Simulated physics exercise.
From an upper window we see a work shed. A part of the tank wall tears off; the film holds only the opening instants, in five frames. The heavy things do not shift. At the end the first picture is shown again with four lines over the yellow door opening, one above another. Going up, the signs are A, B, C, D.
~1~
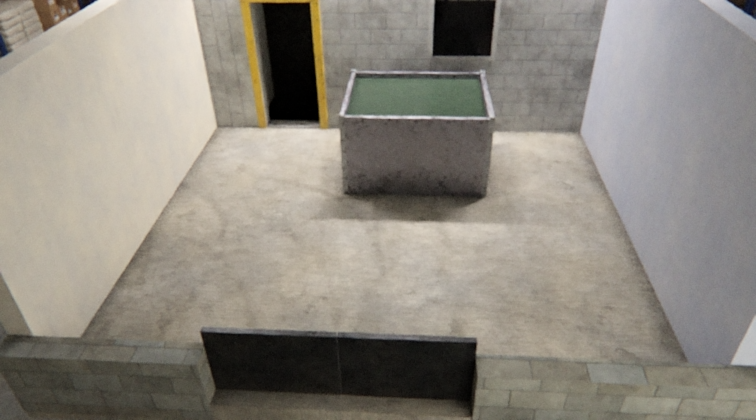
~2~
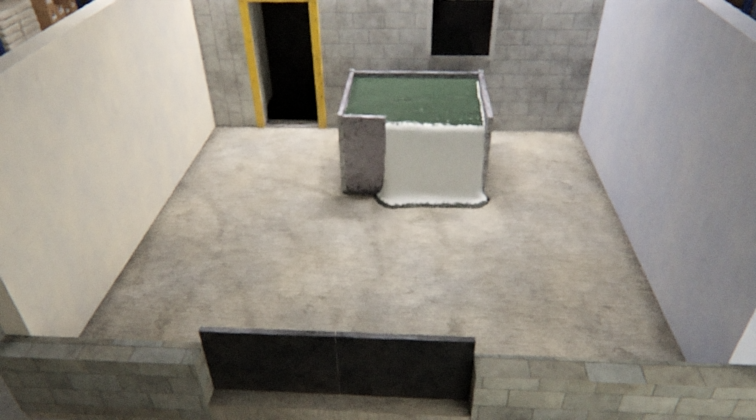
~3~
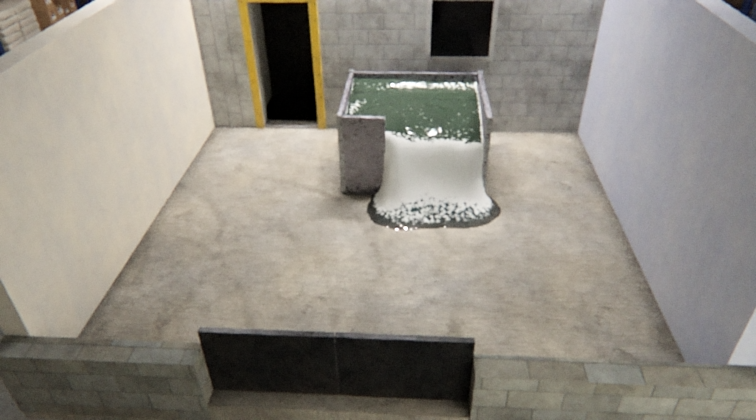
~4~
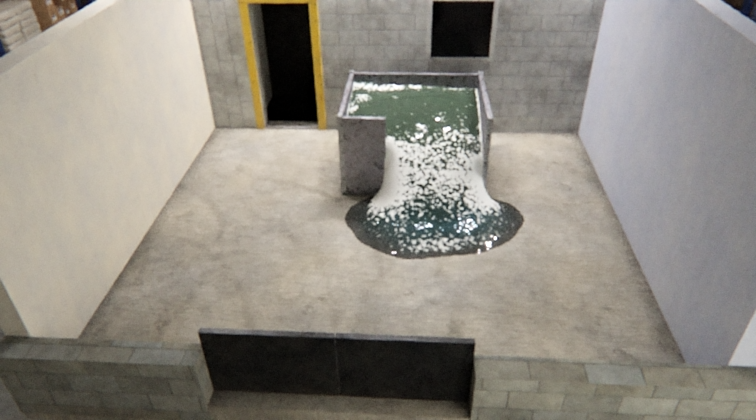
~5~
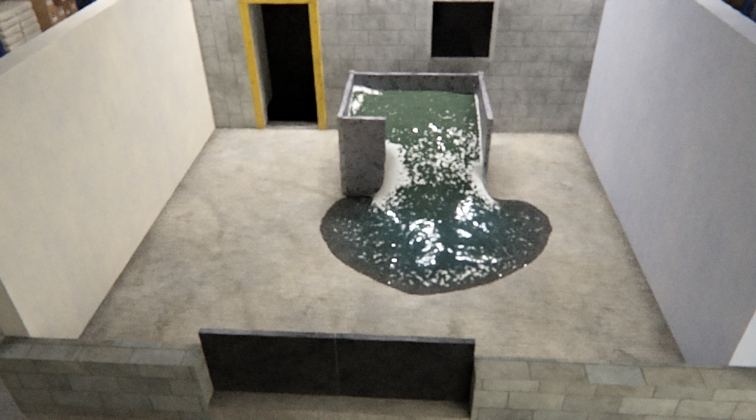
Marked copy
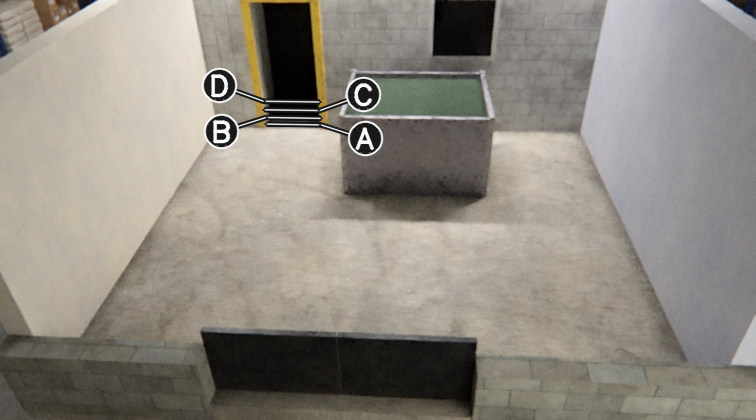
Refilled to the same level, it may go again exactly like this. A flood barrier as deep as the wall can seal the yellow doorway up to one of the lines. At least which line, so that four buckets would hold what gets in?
Take B.
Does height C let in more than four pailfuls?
No, that is safe.
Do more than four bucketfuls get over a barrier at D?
No, that is safe.
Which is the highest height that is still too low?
The answer is A.
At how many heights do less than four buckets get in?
Three of them.
In white, A at (293, 124); B at (293, 117); C at (292, 110); D at (291, 101); from the bottom up A, B, C, D.
If A is chosen, about 13 bucketfuls get in.
If B is chosen, a splash gets over, under a bucket.
If C is chosen, nothing gets over.
If D is chosen, nothing gets over.
